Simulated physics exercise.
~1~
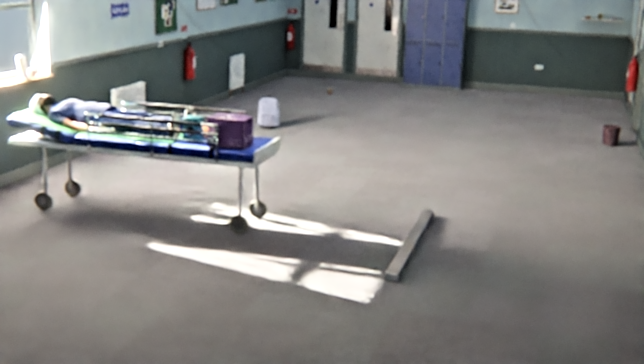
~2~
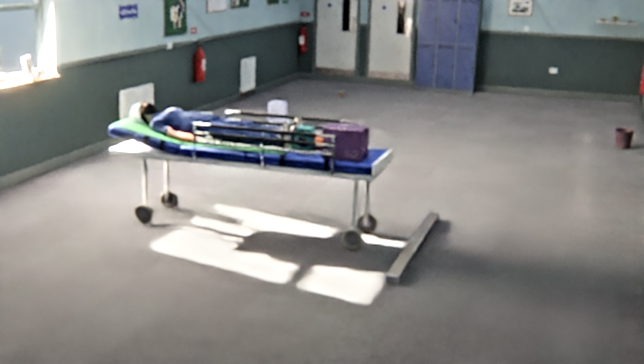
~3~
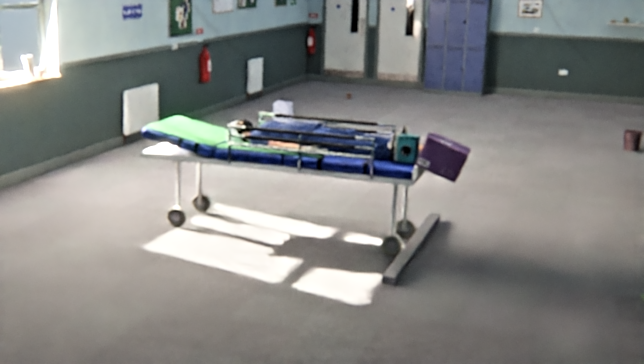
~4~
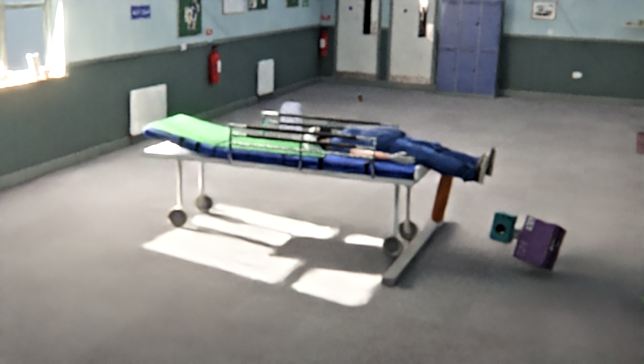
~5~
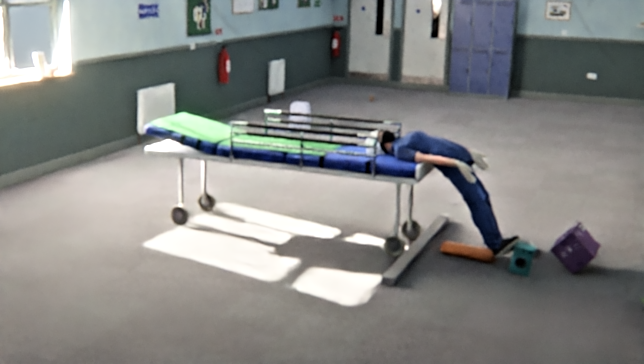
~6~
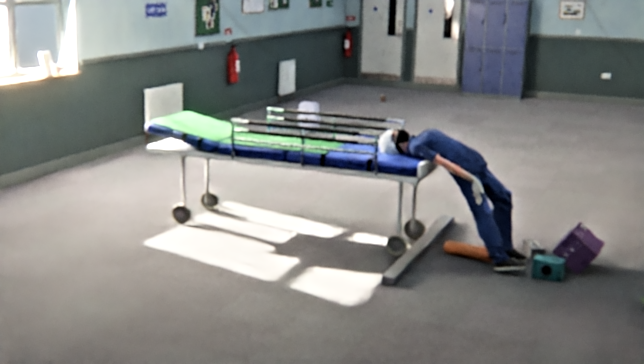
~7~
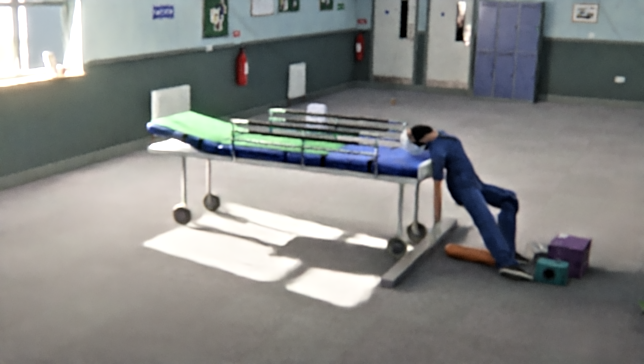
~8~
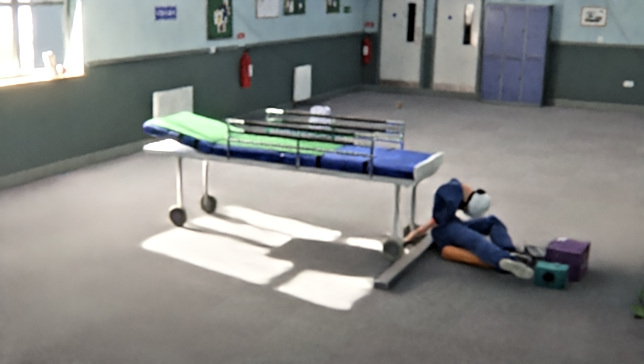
A person lying on a wheeled trolley rolled right until it stopped at a low sill, then slid feet first off the end after a purple bag, teal box and orange cylinder dropped, and finished slumped on the floor beside them.
